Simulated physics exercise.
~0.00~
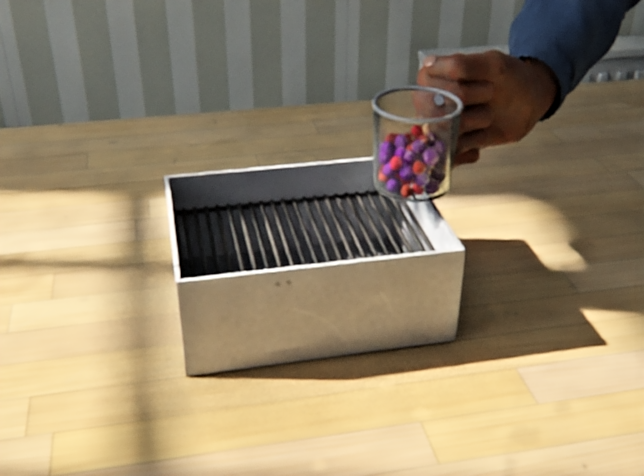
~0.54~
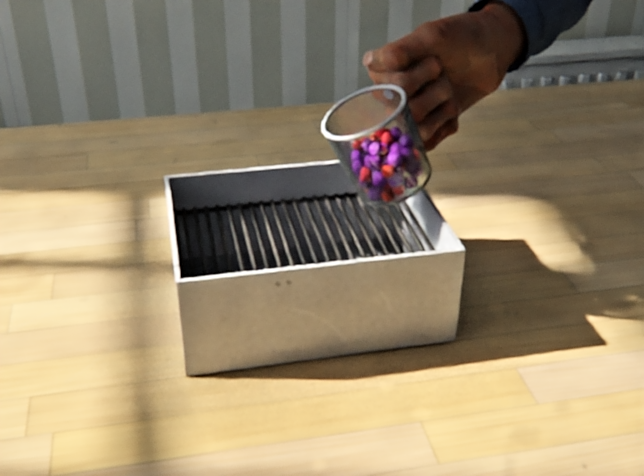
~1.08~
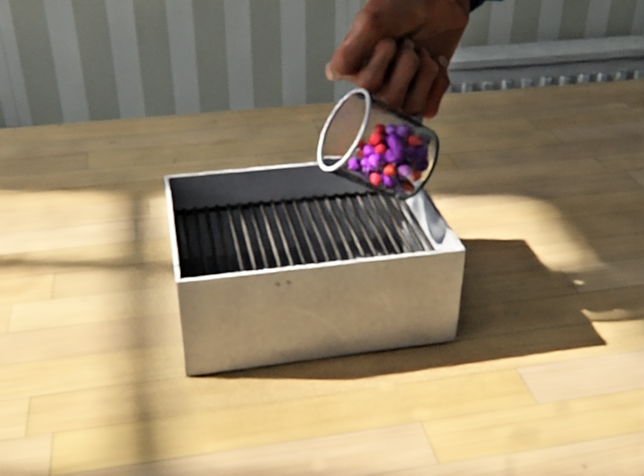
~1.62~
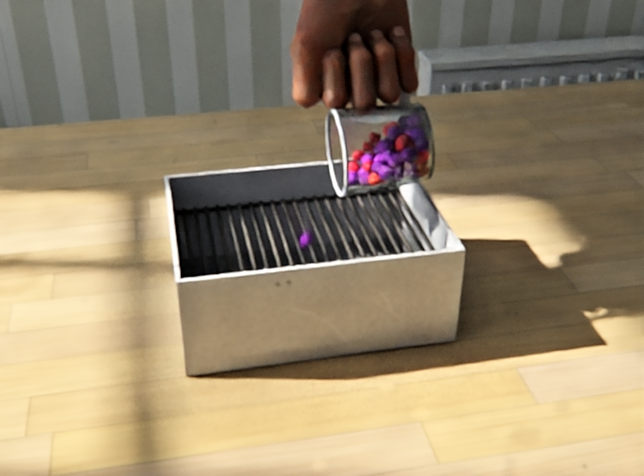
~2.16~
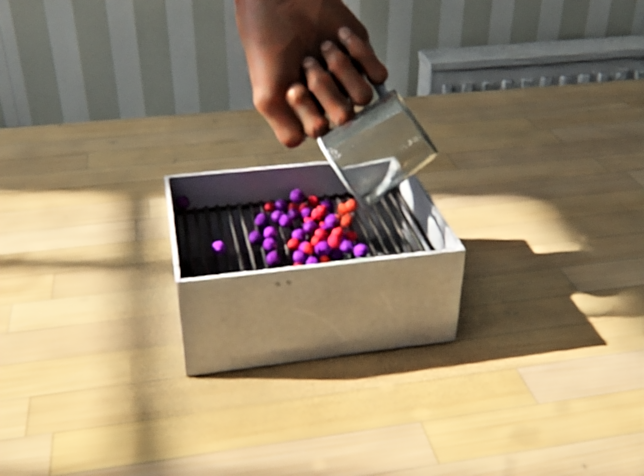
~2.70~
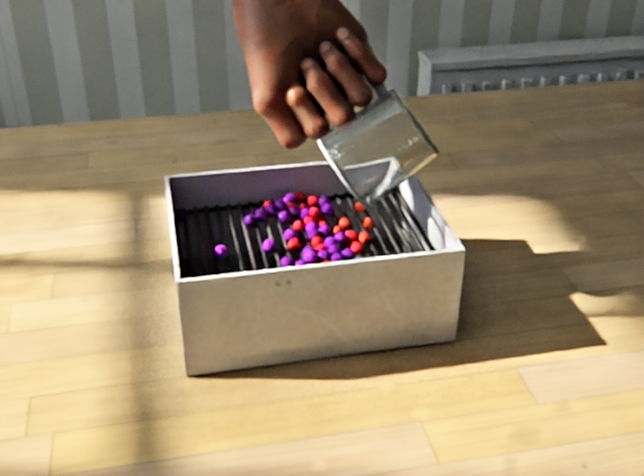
A hand brought a clear cup of purple and red pieces leftward over a metal box with wires across it, then tipped it until the pieces tumbled out, and they all ended up scattered on top of the wires.
